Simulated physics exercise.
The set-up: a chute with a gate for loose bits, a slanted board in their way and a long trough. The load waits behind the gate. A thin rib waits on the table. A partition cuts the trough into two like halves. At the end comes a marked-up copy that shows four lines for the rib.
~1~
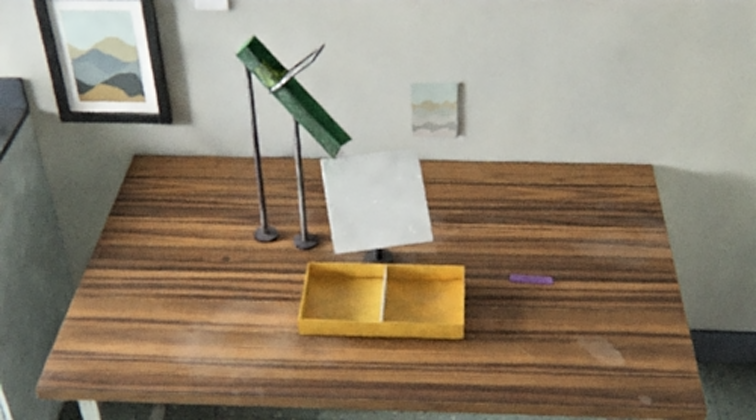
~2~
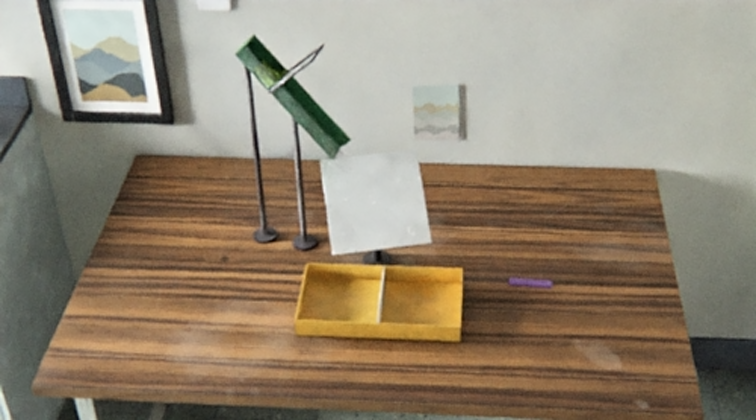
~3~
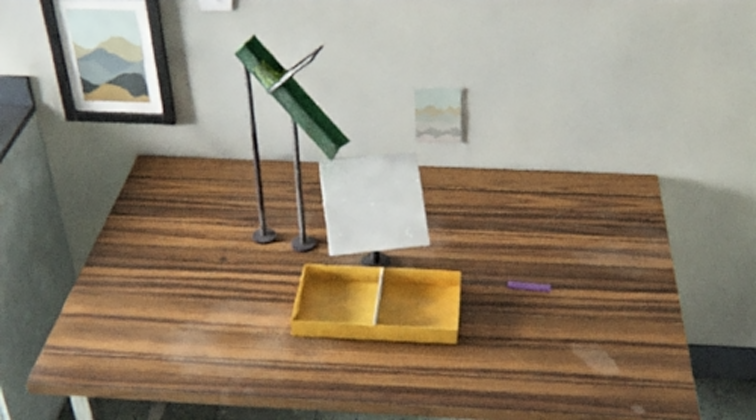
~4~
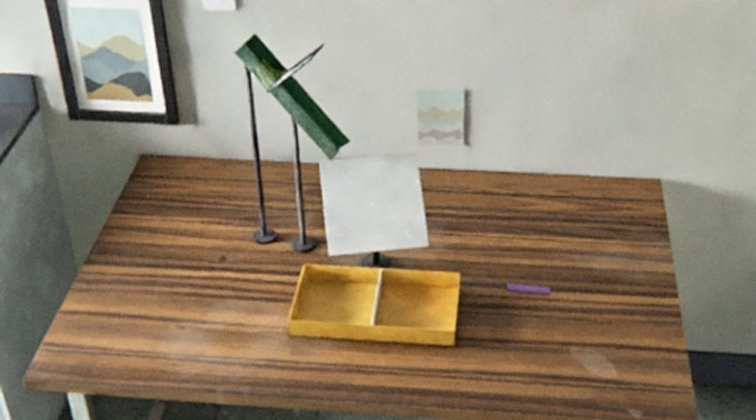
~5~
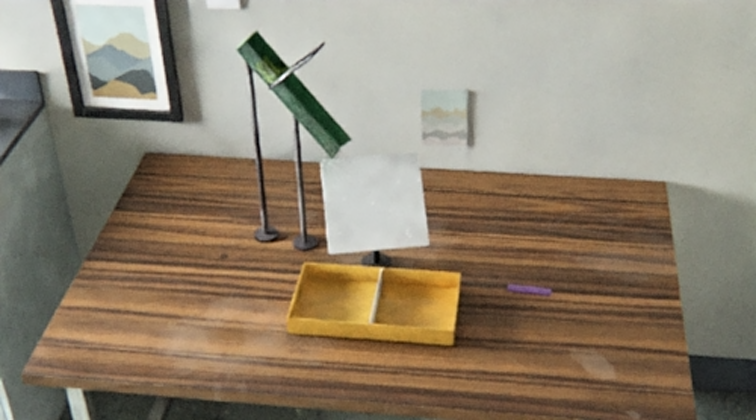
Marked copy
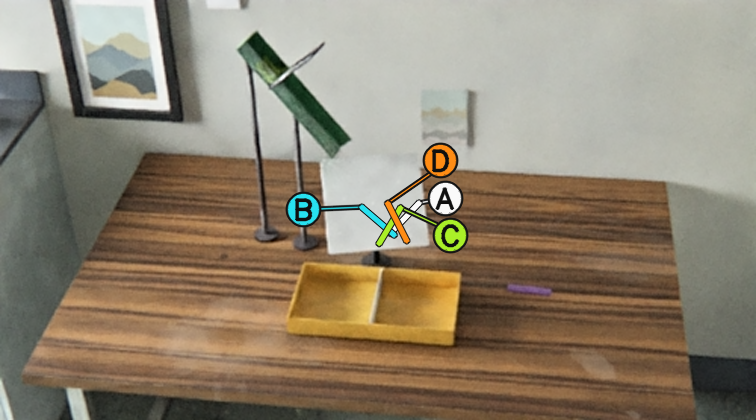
At first, a green chute on two thin dark stands slants down toward a tilted white board, with a yellow divided trough in front and a small purple strip to the right. The view then shifts very slightly, while the objects on the striped wooden table stay still.
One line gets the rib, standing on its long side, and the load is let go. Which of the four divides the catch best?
Use line A.
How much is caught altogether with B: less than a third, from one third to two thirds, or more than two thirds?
More than two thirds.
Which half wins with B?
More lands on the right.
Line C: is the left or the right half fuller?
Left.
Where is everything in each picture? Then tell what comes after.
In the first frame, load behind the gate (273, 75), dried peas; lip of the chute (338, 153), sloping steeply.
In the second frame, middle of the board (375, 201), tilted fairly steeply; middle of its low edge (383, 248); of its high edge (369, 155).
In the third frame, front corners of the trough (292, 321) and (457, 329); front end of its middle wall (373, 325); gate still shut (287, 76).
In the fourth frame, middle of the load (272, 74); lip (336, 154).
In the fifth frame, middle of the load (273, 72); lip (337, 153).
On the marked copy, line A from (419, 203) to (390, 233); line B from (361, 207) to (394, 235); line C from (400, 207) to (379, 243); line D from (387, 203) to (406, 240).
With A, of what is caught, roughly half in the left half, roughly half in the right.
With B, of what is caught, just a few in the left half, almost all in the right.
With C, of what is caught, almost all in the left half, about a tenth in the right.
With D, of what is caught, not one piece in the left half, every piece in the right.
